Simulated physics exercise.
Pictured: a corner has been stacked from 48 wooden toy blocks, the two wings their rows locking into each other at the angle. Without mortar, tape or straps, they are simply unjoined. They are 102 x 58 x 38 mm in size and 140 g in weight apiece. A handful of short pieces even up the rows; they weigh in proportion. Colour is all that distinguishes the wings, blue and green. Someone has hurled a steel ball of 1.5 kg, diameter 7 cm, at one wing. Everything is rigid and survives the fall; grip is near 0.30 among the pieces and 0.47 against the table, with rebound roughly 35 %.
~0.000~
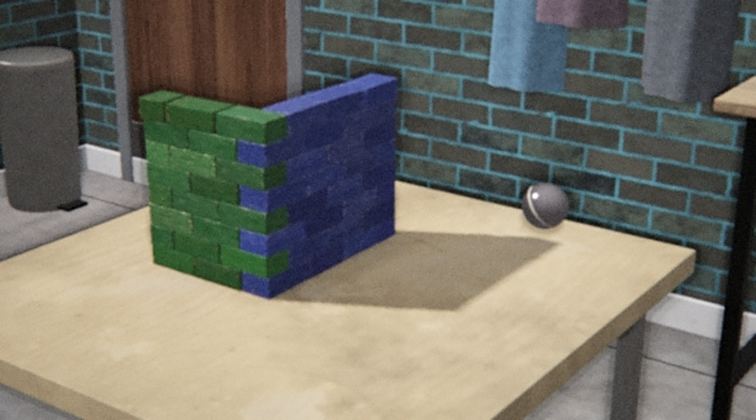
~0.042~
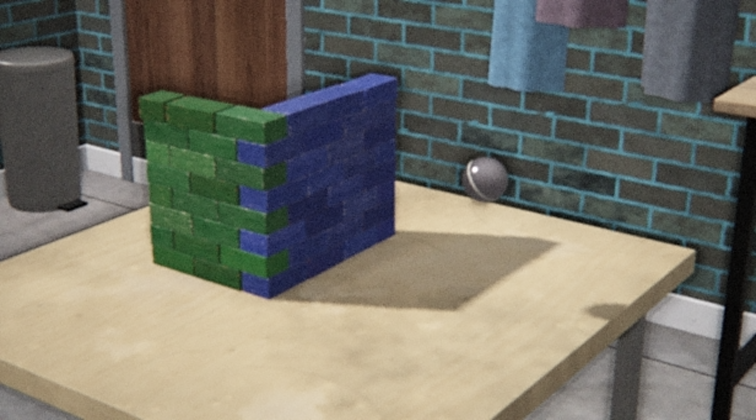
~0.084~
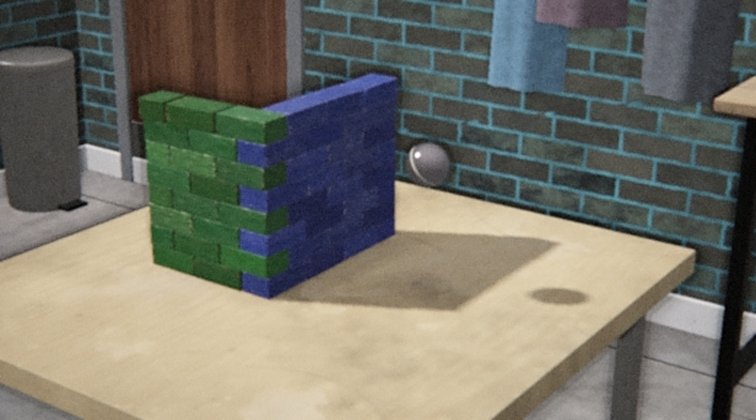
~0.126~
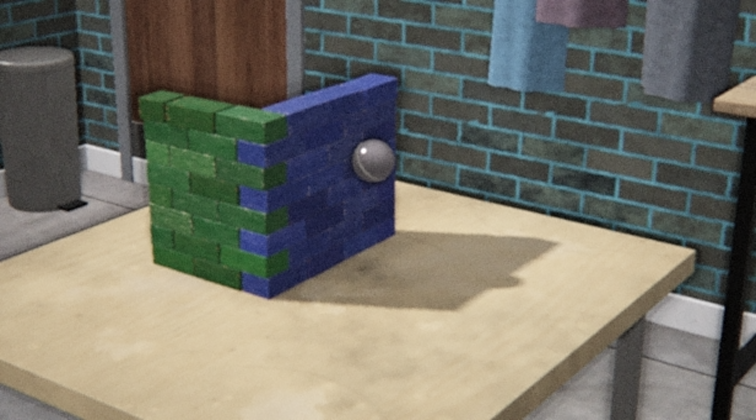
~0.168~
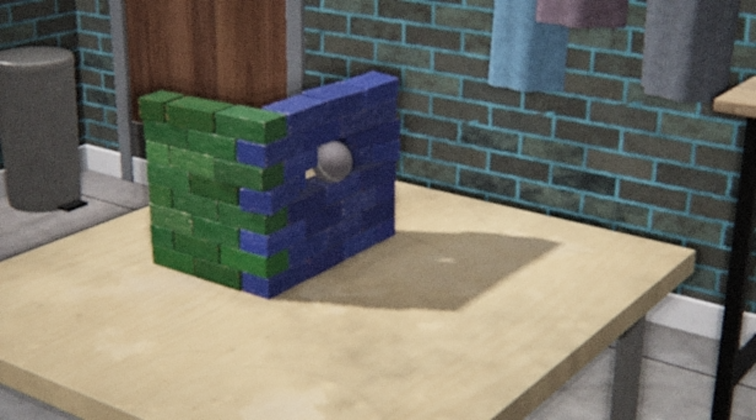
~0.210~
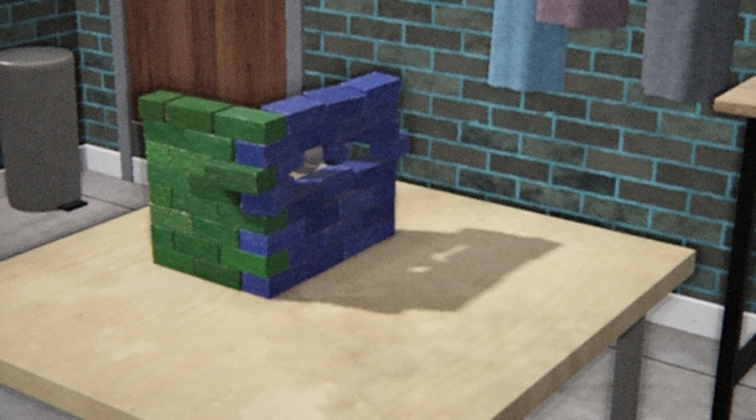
On a wooden table, a grey ball flew in from the right and struck the blue side of a green-and-blue block corner, punching through it and knocking several blocks askew around a gap.
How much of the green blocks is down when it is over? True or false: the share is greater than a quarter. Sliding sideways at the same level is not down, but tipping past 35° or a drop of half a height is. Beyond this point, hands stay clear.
False.
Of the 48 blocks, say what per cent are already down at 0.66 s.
By then, 25 per cent.
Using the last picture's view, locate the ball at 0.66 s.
Roughly at pixel (73, 220).
By 0.36 s, ball still moving; none of the 20 green blocks down (10 of 48 in all colours); top green block moved 7 mm; top blue block tilted 18°.
By 0.66 s, ball still moving; 1 of the 20 green blocks down (12 of 48 in all colours); top green block moved 9 mm; top blue block on its side.
By 1.30 s, ball still moving; 2 of the 20 green blocks down (15 of 48 in all colours); top green block on its side; top blue block 27 cm lower.
When it is over (2.0 s), ball rolling away; 2 of the 20 green blocks down (15 of 48 in all colours); top green block 27 cm lower; top blue block 27 cm lower. That is 10 per cent. In pixels of the last frame, middles, top green block near (344, 348), top blue block near (369, 259).
